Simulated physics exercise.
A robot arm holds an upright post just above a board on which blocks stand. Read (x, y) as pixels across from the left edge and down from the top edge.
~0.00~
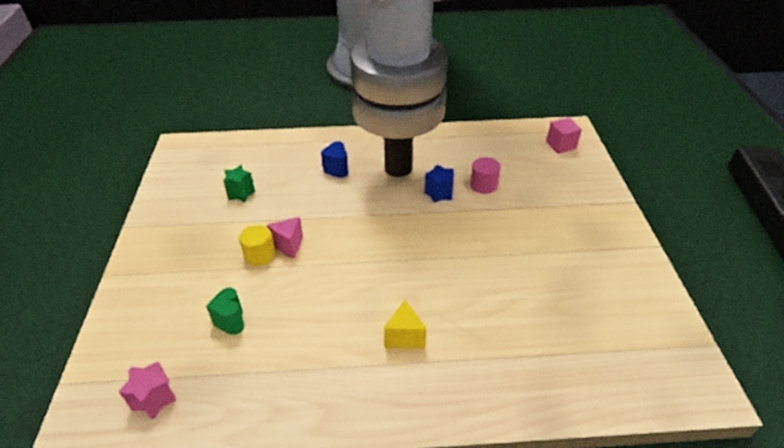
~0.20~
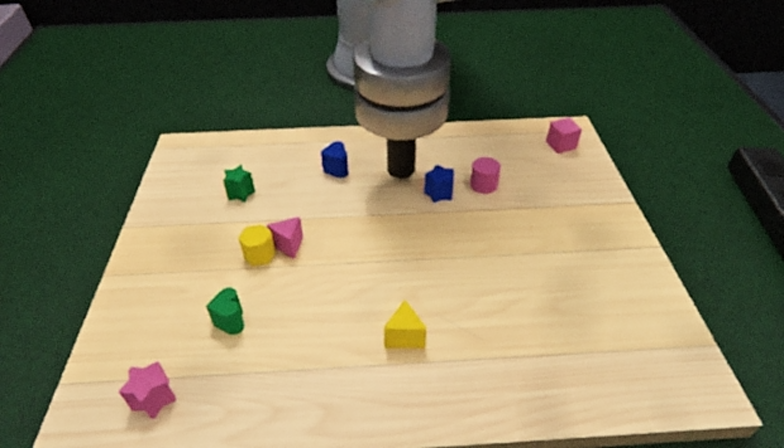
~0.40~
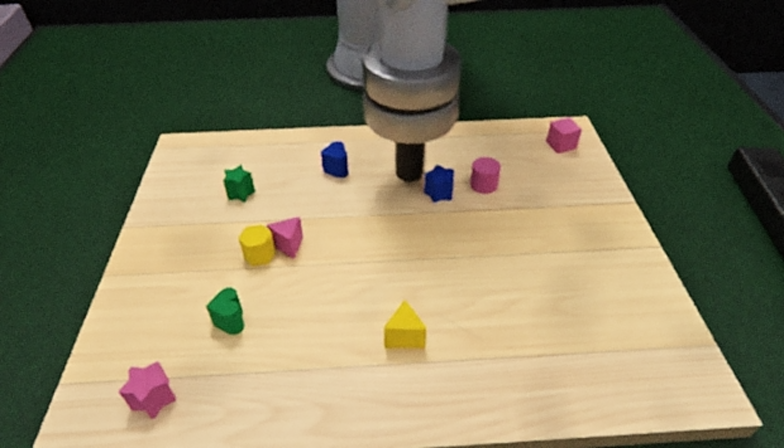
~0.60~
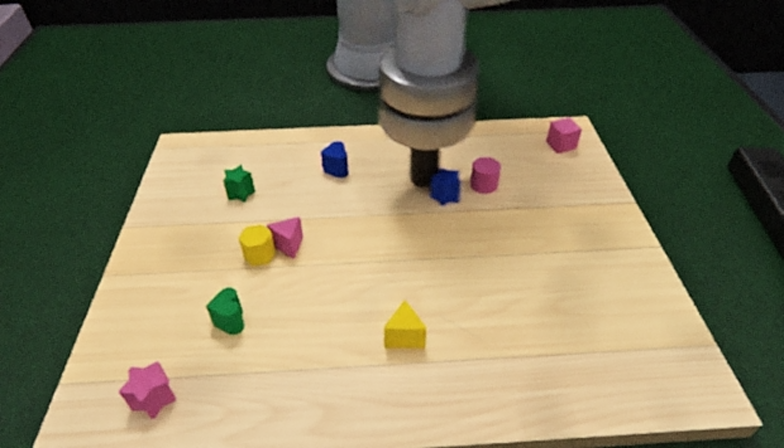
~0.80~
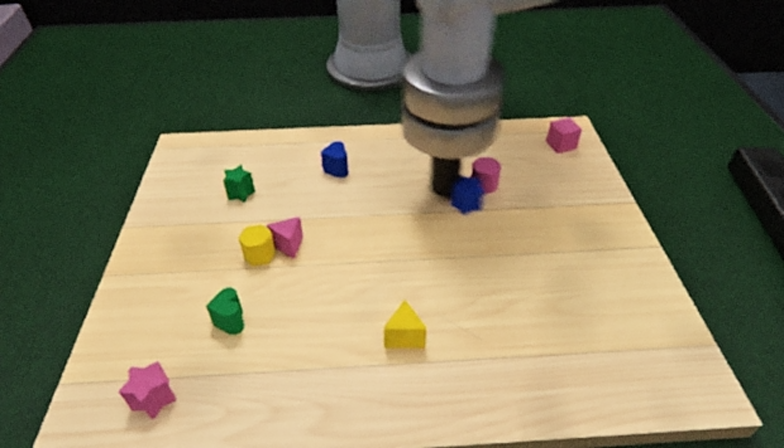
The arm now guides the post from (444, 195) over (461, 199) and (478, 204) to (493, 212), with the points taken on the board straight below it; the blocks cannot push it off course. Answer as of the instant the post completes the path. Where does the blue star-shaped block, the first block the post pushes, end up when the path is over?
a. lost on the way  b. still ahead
b: Still ahead.
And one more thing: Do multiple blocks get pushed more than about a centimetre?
No - that is not the case.
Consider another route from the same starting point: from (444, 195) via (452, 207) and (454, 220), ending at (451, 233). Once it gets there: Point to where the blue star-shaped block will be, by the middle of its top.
I expect it at (485, 196).
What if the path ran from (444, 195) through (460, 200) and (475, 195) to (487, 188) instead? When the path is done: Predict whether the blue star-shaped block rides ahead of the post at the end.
The blue star-shaped block is left behind or beside.
On the path given first. Halfway along, post (472, 193); blue star-shaped block (497, 192).
At the end, post (495, 204); blue star-shaped block (522, 203); pink circular block still.
